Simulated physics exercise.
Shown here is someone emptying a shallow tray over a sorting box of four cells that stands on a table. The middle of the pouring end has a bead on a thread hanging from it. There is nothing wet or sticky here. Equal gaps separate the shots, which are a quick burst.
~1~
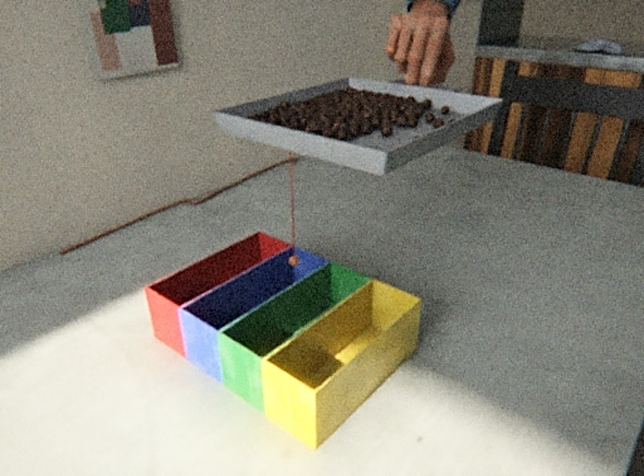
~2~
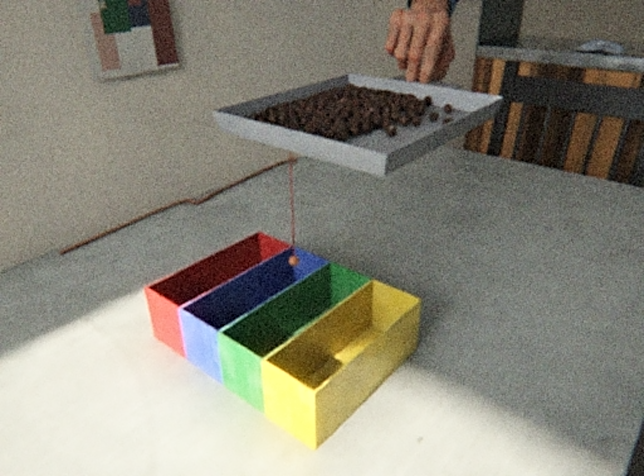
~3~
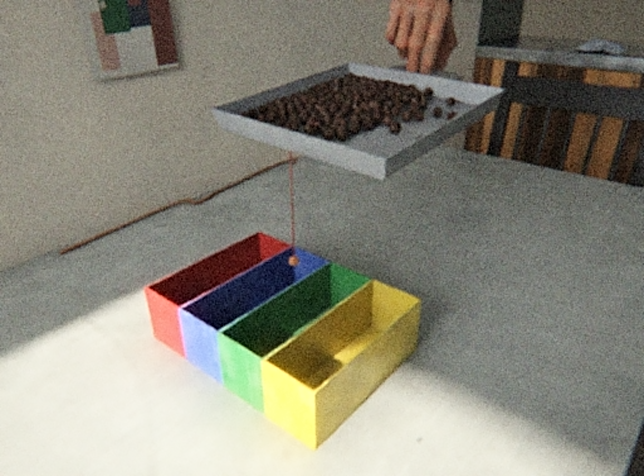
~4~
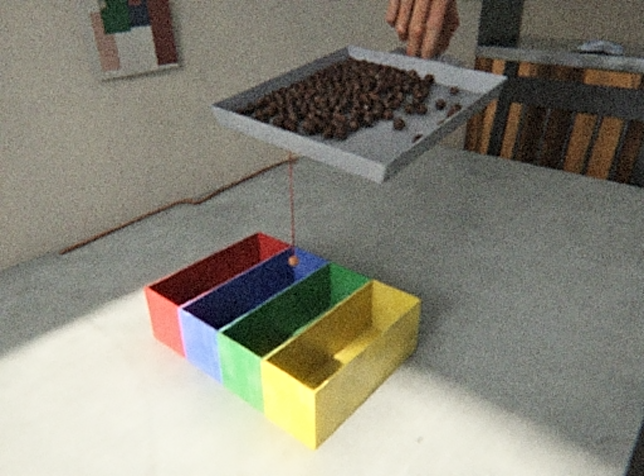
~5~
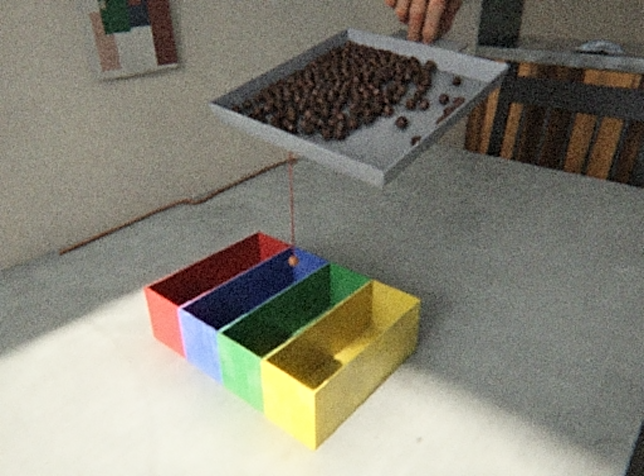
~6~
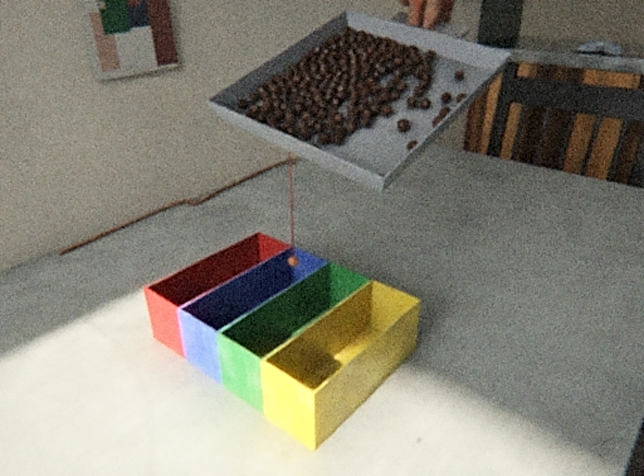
A shallow gray tray of chocolate balls, held by a hand at its far side, tilted gradually toward the viewer, its right front corner dipping lowest, above a box with red, blue, green and yellow cells.
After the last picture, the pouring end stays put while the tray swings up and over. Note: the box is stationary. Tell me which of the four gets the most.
The yellow cell gets the most.
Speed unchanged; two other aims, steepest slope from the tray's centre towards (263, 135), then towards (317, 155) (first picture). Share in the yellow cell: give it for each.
Case one near 0 %; case two near 40 %.
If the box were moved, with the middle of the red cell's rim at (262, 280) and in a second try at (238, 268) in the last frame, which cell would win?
Placing A: That green cell / placing B: The yellow one.
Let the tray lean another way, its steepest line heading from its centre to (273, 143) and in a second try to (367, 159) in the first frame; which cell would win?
Red; the yellow cell.
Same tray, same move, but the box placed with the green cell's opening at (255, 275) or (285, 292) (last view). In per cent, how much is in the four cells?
Trial 1 near 10 %, trial 2 near 40 %.
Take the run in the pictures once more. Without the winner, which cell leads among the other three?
Second: The green one.
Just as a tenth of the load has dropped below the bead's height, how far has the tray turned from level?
That would be about 65 degrees from level.
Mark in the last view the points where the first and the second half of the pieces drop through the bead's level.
The leading part at (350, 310), the rest of it at (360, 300).
Soon, tray tipped steeply; most on the tray; a small part in the yellow cell; a stray few in the green cell; about a quarter falling or outside the box.
A while on, tray tipped past a quarter turn; a small part on the tray; about half in the yellow cell; a small part in the green cell; a stray few in the blue cell; about a quarter falling or outside the box.
Towards the end, tray tipped past a quarter turn; about two thirds in the yellow cell; a small part in the green cell; a stray few in the blue cell; a small part falling or outside the box.
Finally, tray tipped past a quarter turn; about two thirds in the yellow cell; a small part in the green cell; a stray few in the blue cell; none in the red cell; a small part outside the box.
